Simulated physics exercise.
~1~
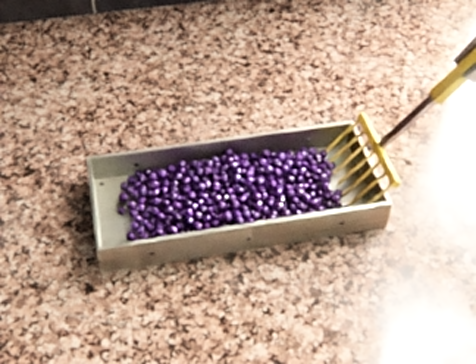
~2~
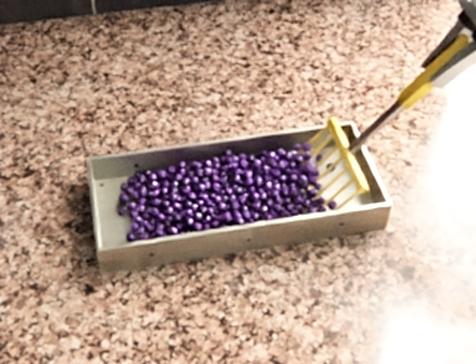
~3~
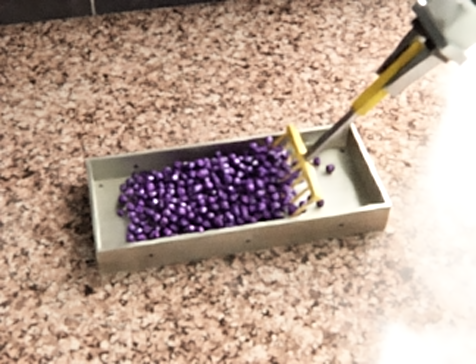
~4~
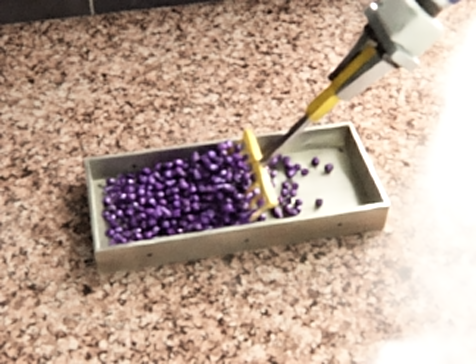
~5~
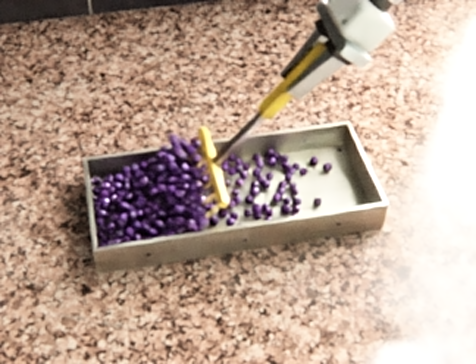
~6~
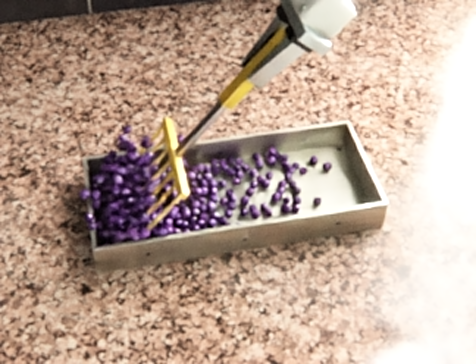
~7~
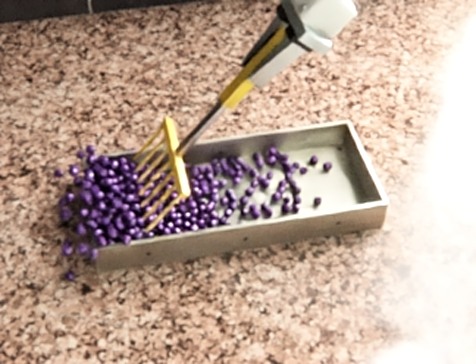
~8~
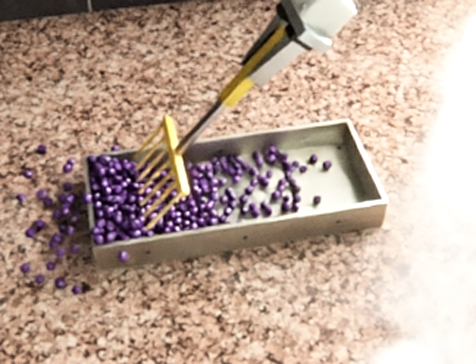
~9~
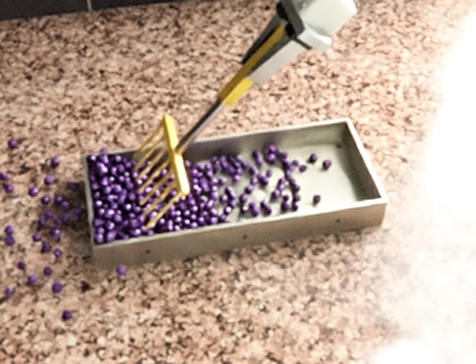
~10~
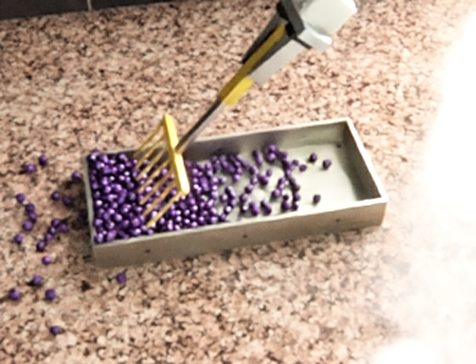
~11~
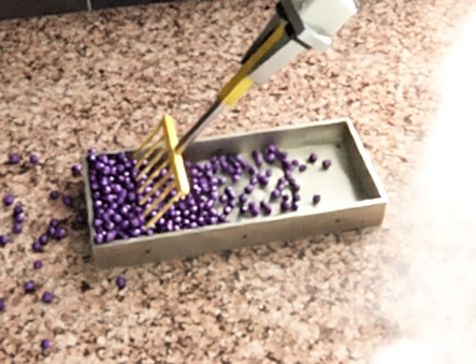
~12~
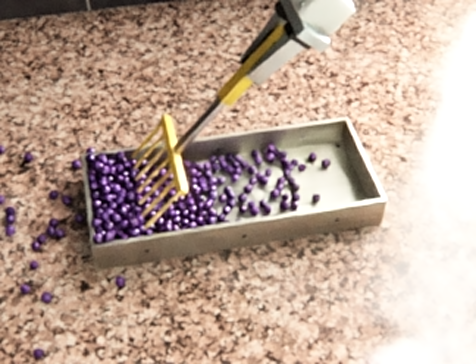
Shiny purple beads fill most of a shallow, grey rectangular tin on a speckled pinkish-brown counter, seen from above at an angle, with glare washing out the right side. A yellow rake on a grey and yellow machine arm stands at the tin's right end. The rake sweeps left, pushing the beads into a heap against the left wall and leaving a scattered trail behind it. It stops short of that wall as beads surge over the edge and spill onto the counter. The strays roll outward to the left, while most beads stay in the tin beside the motionless rake.
